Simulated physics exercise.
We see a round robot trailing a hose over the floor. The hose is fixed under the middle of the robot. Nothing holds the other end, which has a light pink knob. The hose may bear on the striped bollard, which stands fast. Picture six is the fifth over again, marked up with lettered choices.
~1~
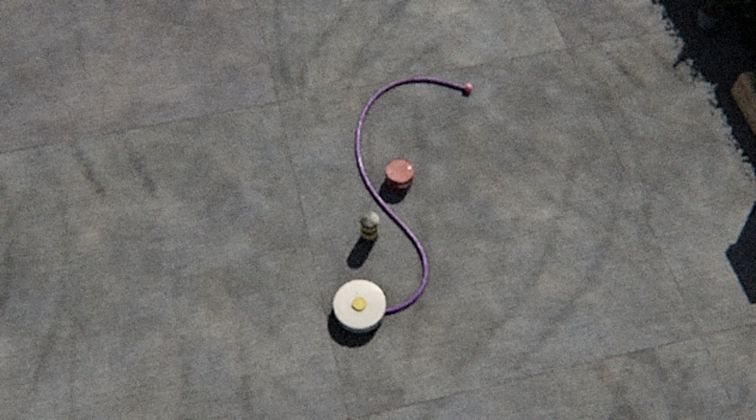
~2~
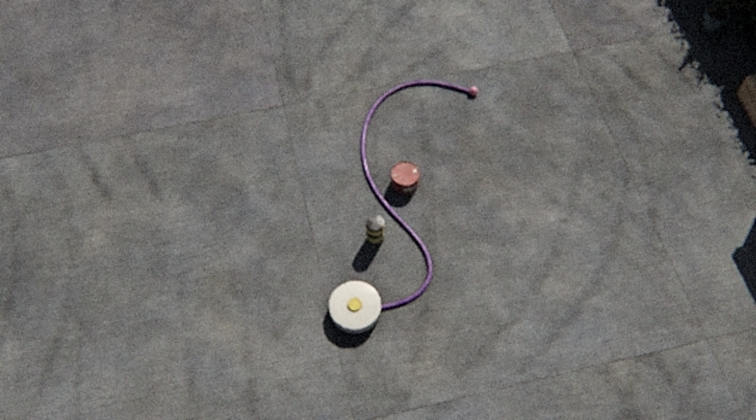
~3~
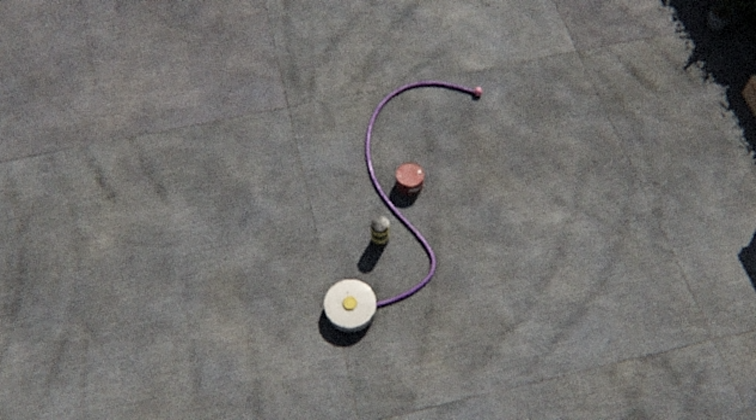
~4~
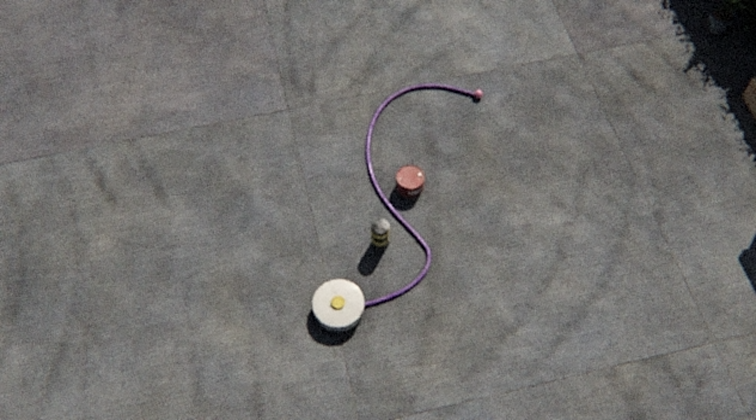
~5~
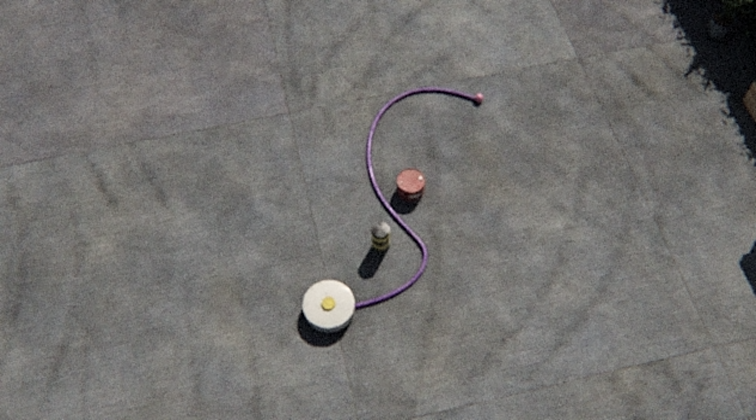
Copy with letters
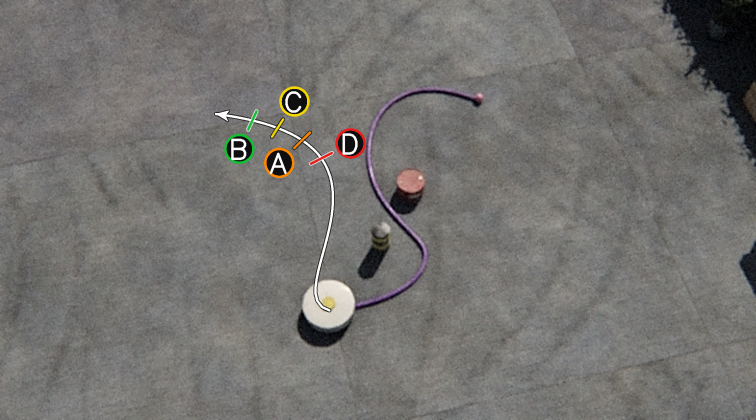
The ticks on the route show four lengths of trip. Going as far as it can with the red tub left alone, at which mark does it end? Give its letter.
A.
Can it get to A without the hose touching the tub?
For that mark, yes.
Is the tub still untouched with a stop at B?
No.
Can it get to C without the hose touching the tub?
No.
On the marked copy, A at (302, 140); B at (252, 120); C at (278, 128); D at (321, 158); the route from (330, 310) via (330, 176) to (216, 114).
Following A. Soon after the start, robot (324, 242), middle of the hose (373, 182), free end (479, 98).
Later, robot (331, 178), middle of the hose (373, 182), free end (479, 98).
In the end, robot (301, 136), middle of the hose (391, 212), free end (478, 97); only the bollard has been touched, if anything.
As for the rest, B brings the hose against the tub; C brings the hose against the tub; D is safe but short.
